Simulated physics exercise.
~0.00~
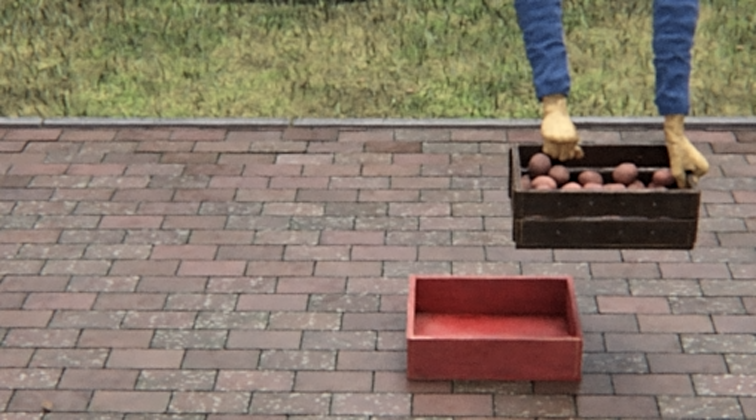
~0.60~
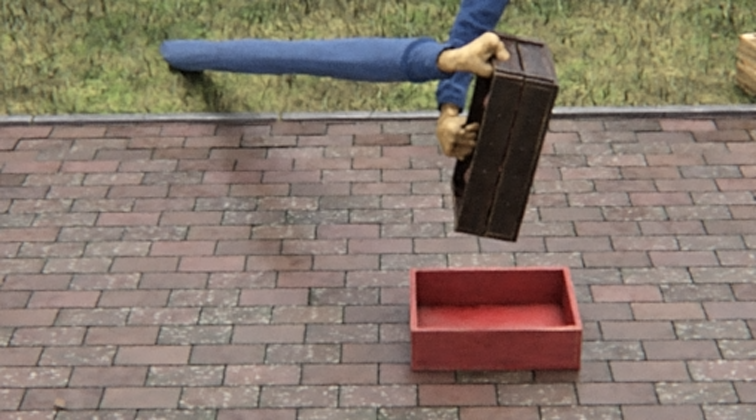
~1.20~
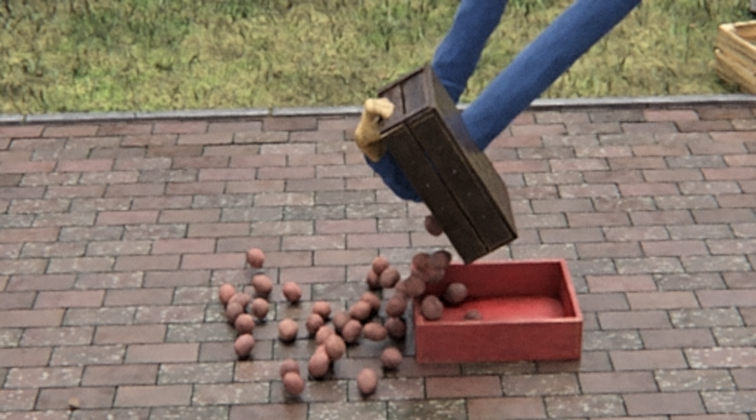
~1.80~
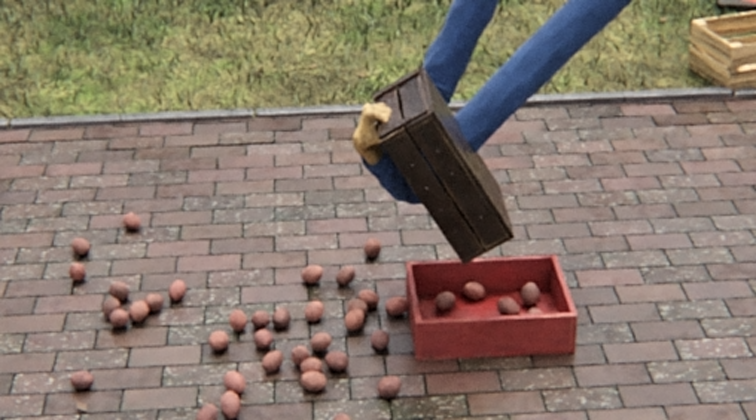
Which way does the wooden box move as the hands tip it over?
The wooden box moves to the left as it is tipped.
